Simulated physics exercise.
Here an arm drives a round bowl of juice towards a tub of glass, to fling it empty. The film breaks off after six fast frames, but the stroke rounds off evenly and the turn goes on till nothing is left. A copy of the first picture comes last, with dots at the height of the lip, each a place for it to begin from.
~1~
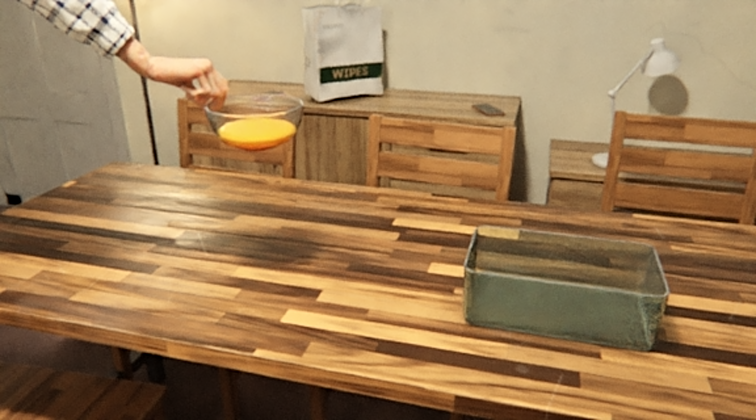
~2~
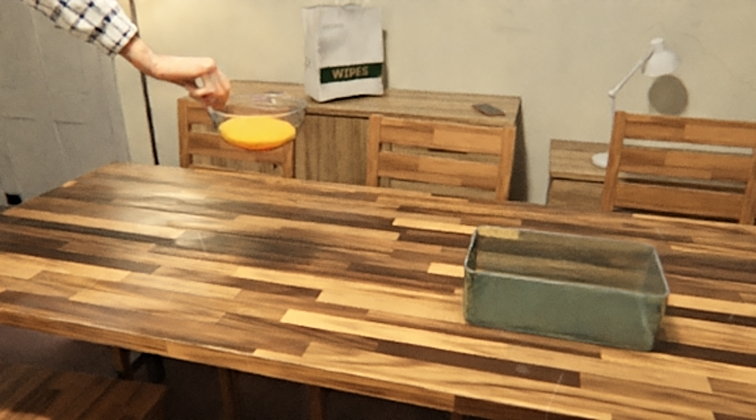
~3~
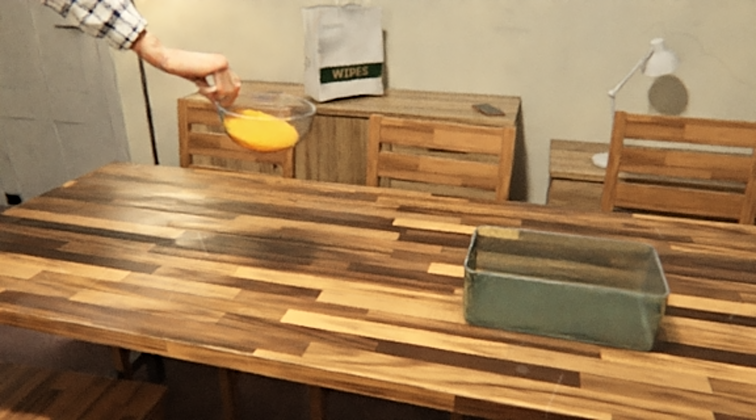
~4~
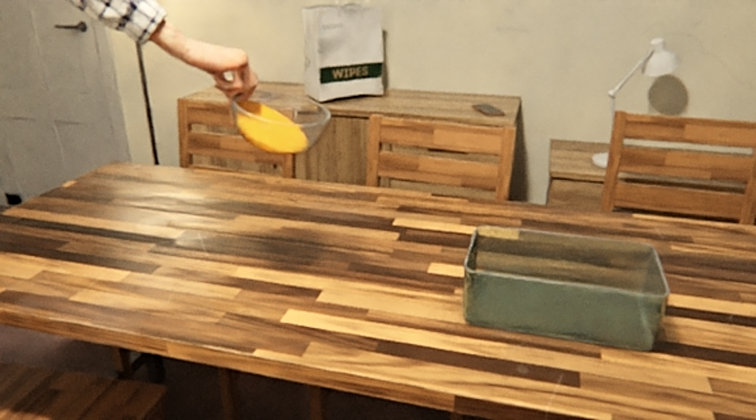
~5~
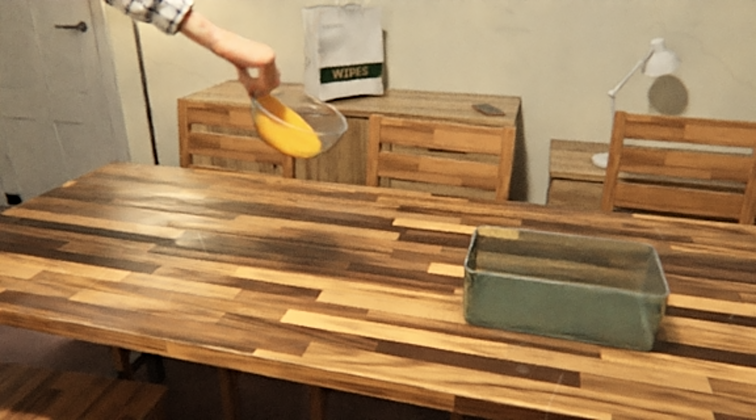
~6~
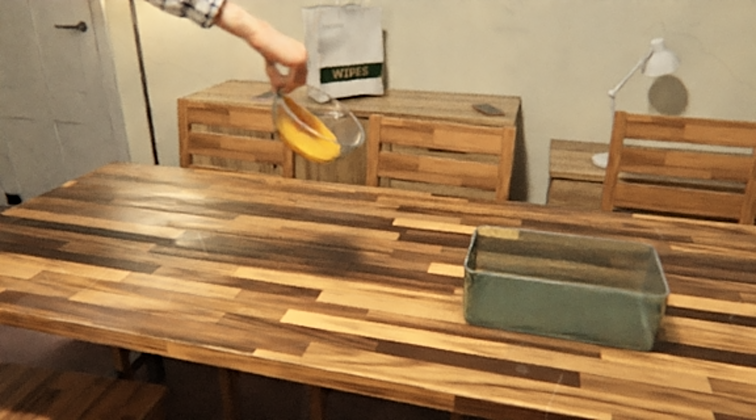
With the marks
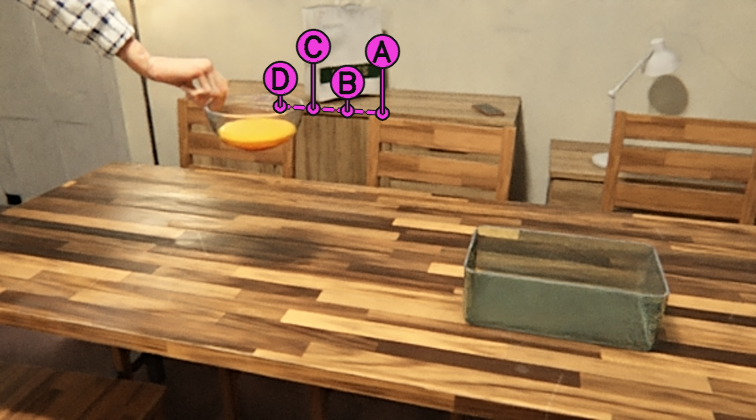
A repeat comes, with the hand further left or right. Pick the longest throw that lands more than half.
It is D.
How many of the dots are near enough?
All four.
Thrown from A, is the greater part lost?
No.
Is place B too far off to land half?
No.
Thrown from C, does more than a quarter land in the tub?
Yes.
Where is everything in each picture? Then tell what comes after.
Upright, lip at (298, 107); tub from (463, 319) to (654, 348); nothing has left yet.
Upright, lip at (301, 108); nothing has left yet.
Tipped about 5°, lip at (311, 112); nothing has left yet.
Tipped about 13°, lip at (326, 120); nothing has left yet.
Tipped about 23°, lip at (343, 130); nothing has left yet.
Tipped about 35°, lip at (361, 142); nothing has left yet.
On the marked copy, A at (382, 113); B at (347, 110); C at (313, 108); D at (280, 106).
With A, about 90 % lands in the tub, 6 % falls short and 4 % goes beside or beyond.
With B, about 78 % lands in the tub, 10 % falls short and 12 % goes beside or beyond.
With C, about 75 % lands in the tub, 6 % falls short and 19 % goes beside or beyond.
With D, about 67 % lands in the tub, 22 % falls short and 11 % goes beside or beyond.
